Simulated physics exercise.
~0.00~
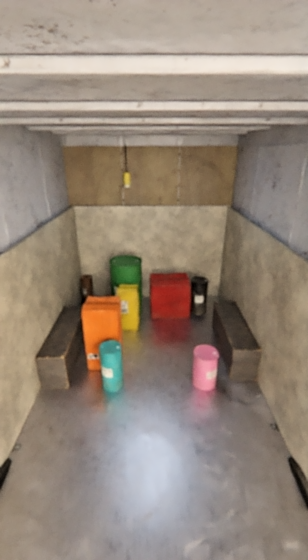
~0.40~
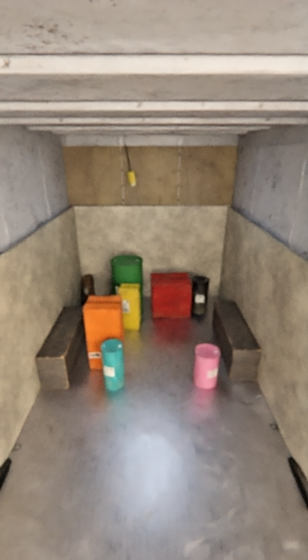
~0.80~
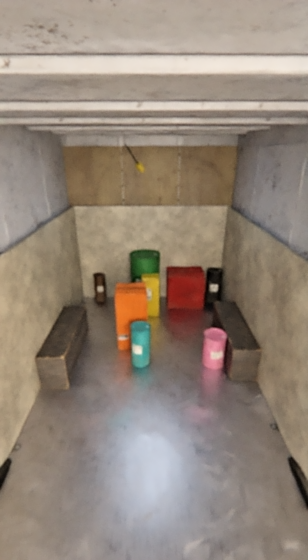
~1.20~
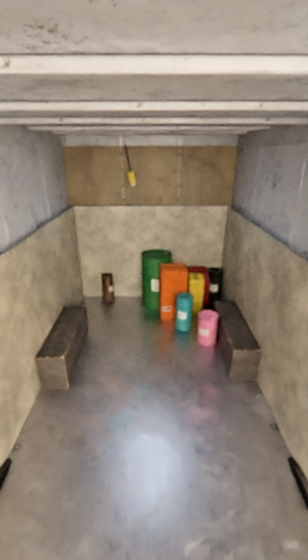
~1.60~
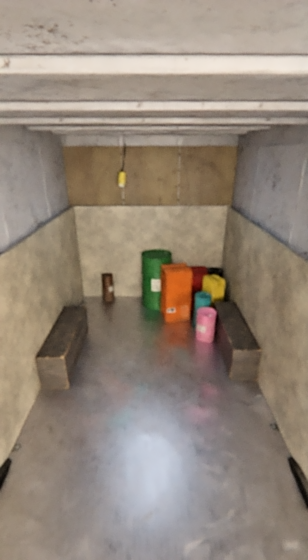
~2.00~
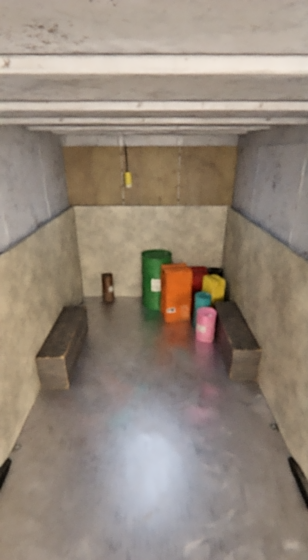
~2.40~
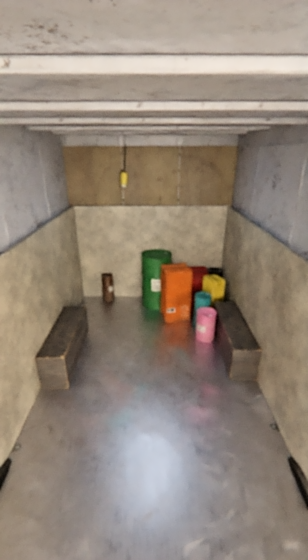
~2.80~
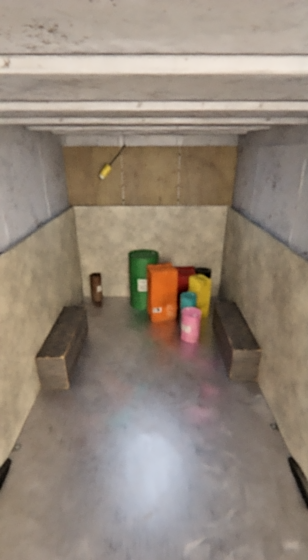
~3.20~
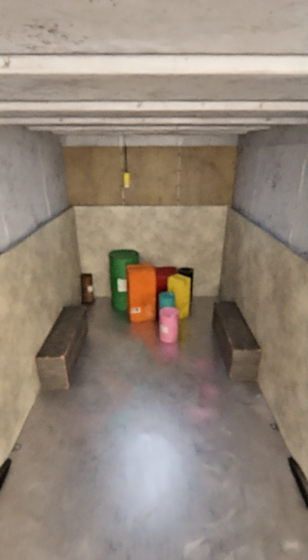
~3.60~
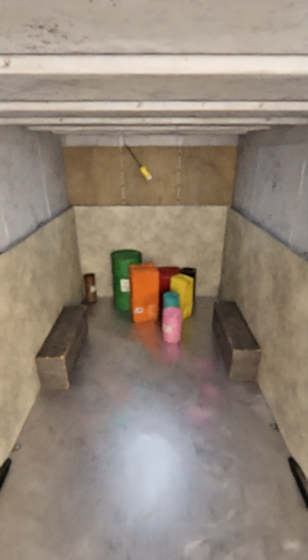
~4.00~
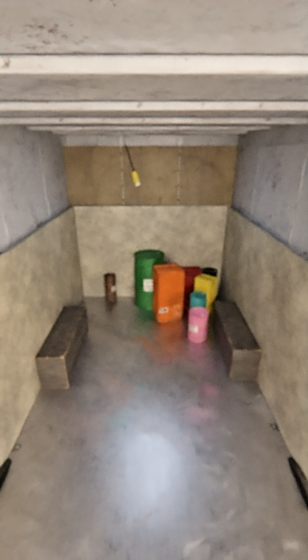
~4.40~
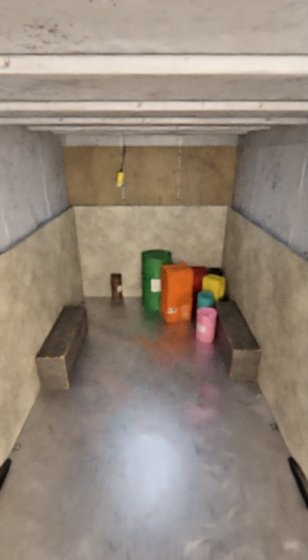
A green drum, an orange box and other colourful boxes and canisters slid forward and right across a van's load bay, bunching near the right wheel box; they later slipped left, then back right, ending upright there while a yellow tag swung overhead.
